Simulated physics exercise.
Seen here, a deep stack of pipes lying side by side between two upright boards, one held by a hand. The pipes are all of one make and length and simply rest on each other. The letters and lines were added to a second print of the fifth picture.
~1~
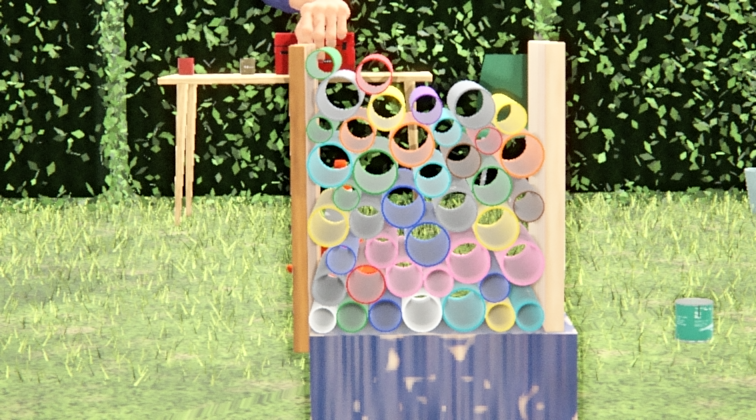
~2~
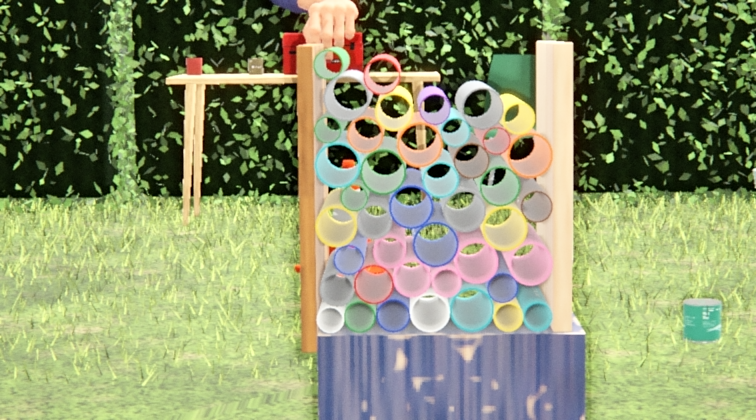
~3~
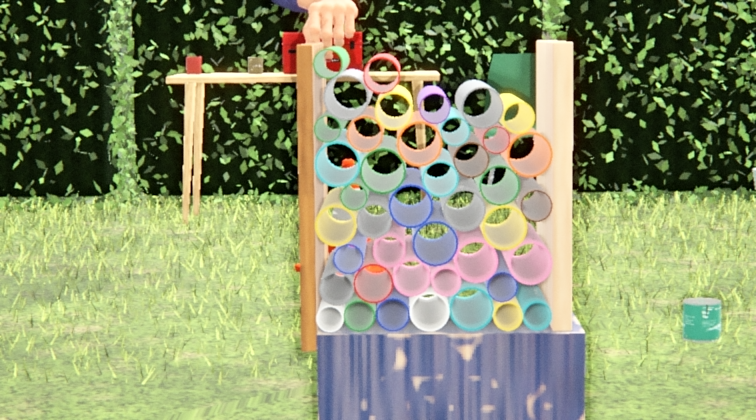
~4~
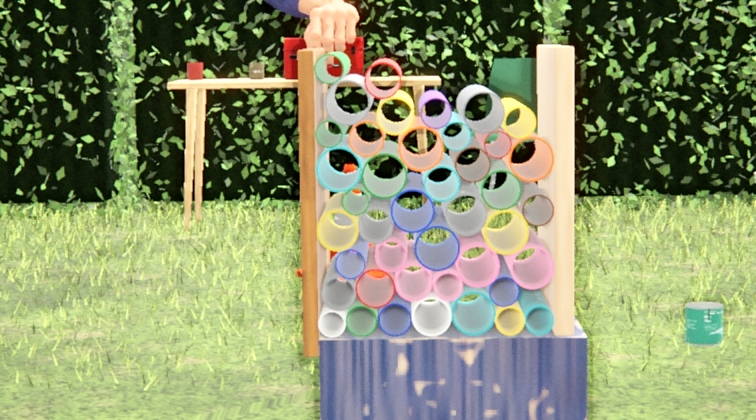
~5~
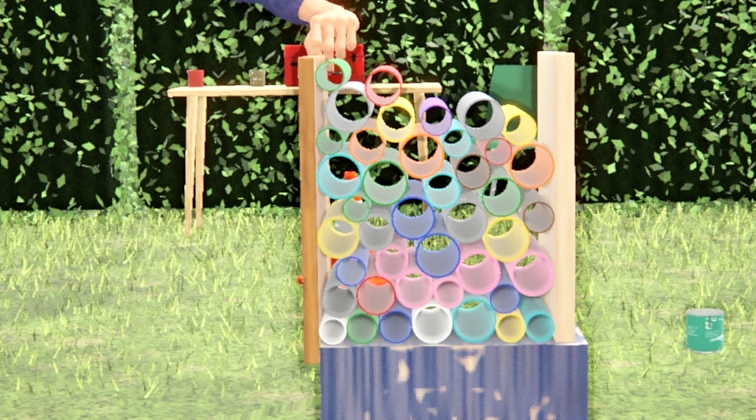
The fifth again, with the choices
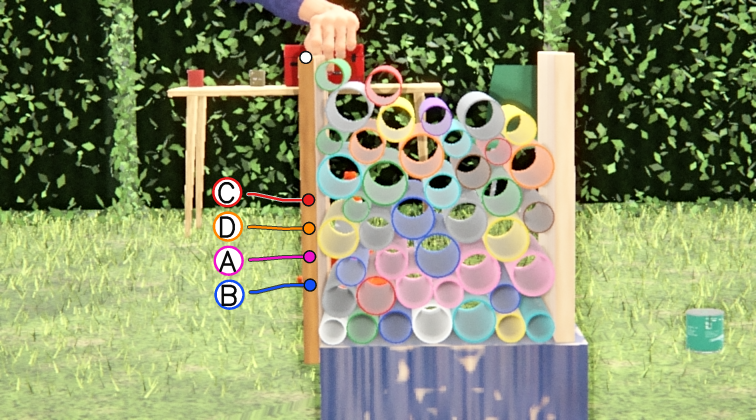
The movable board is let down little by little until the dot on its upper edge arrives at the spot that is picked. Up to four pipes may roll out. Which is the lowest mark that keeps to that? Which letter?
C is the limit.
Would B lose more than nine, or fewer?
It loses more than nine.
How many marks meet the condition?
The number is one.
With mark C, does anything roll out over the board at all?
Yes.
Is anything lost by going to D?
At D: Yes.
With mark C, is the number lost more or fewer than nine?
At C, fewer than nine.
On the marked copy, A at (310, 257); B at (310, 285); C at (309, 200); D at (309, 228); the white dot at (306, 57).
Taking C. A third of the way, top of the board (315, 120).
Two thirds of the way, top of the board (317, 191).
When it is over, top of the board (317, 199), four out over the board.
As for the rest, A more than four out over the board; B more than four out over the board; D more than four out over the board.
